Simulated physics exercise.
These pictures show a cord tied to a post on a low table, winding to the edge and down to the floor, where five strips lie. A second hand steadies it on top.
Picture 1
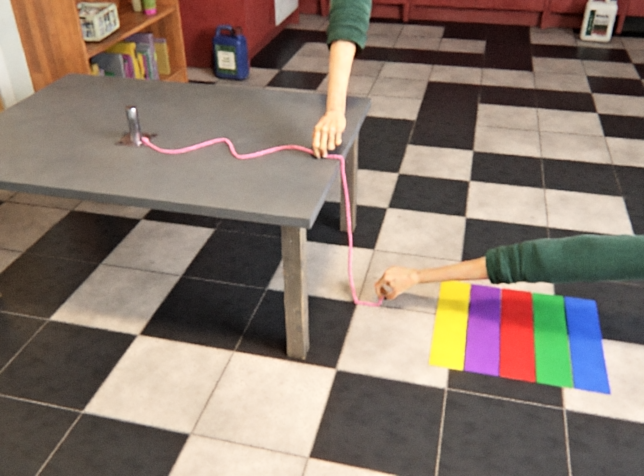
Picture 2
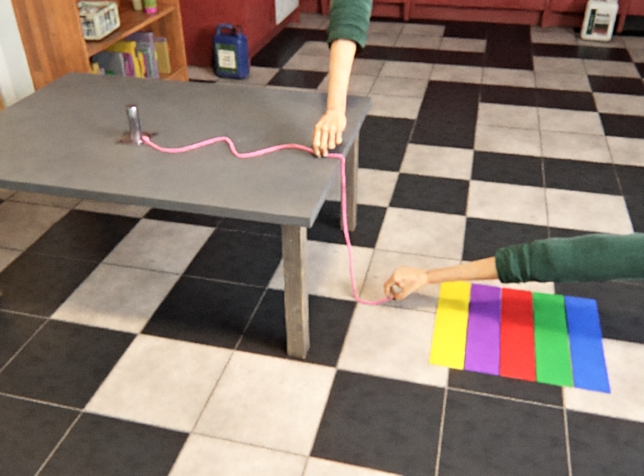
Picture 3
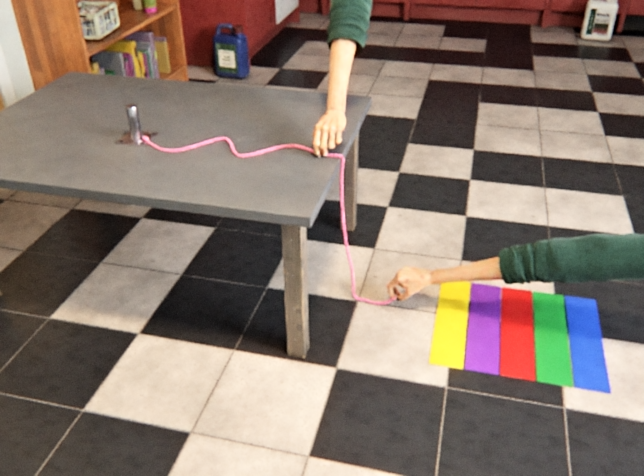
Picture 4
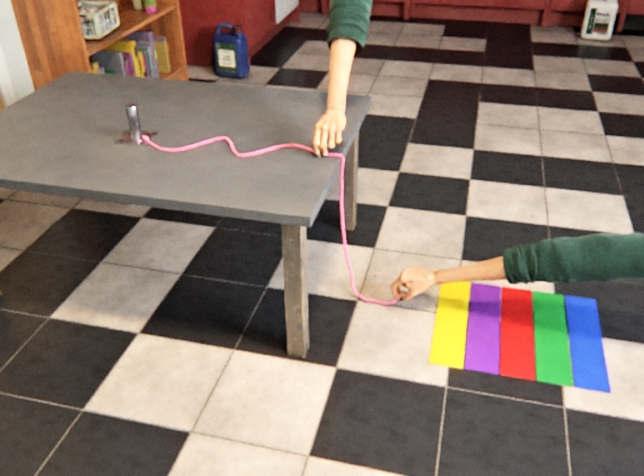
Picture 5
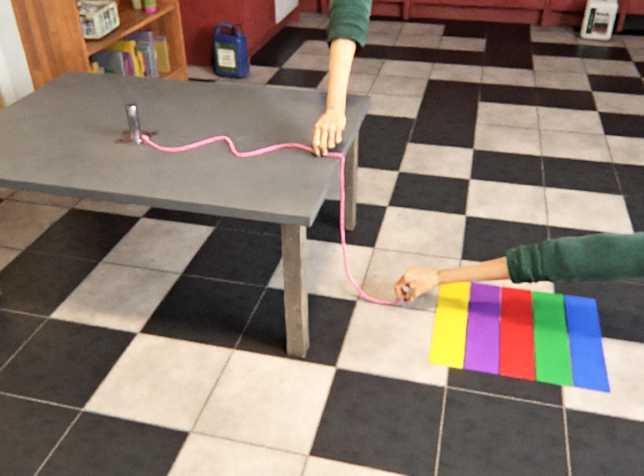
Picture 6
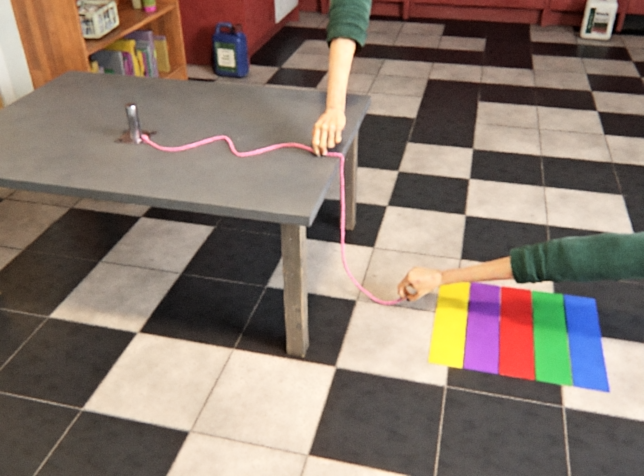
On a checkered floor beside a gray table, a hand slowly drew the loose end of a pink cord slightly right toward five colored strips, while another hand pressed the cord at the table's edge.
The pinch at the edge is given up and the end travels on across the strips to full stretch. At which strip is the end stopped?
The end stops over the green strip.
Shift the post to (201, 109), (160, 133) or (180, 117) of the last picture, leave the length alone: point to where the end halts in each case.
Near (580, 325), (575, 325) and (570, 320).
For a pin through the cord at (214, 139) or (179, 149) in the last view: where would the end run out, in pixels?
The places are (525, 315) and (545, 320).
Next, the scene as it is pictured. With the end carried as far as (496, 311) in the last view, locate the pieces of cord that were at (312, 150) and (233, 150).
About (345, 180), and the other about (272, 148).
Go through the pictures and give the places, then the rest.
In the first frame, end (383, 297); yellow (448, 350); purple (482, 355); red (517, 361); green (553, 367); blue (590, 373).
In the second frame, end (392, 297); cord through (161, 149) (228, 141) (274, 149) (340, 159) (345, 225) (353, 283).
In the third frame, end (396, 297).
In the fourth frame, end (399, 297); cord through (161, 149) (228, 140) (273, 148) (340, 158) (343, 224) (352, 282).
In the fifth frame, end (403, 298).
In the sixth frame, end (406, 298); cord through (160, 148) (227, 139) (273, 148) (339, 158) (343, 223) (354, 281).
Early on, end near (496, 311); over purple.
Midway, end near (531, 316); over red.
At the end of the slack, end near (553, 320); over green. It gets as far as the green strip.
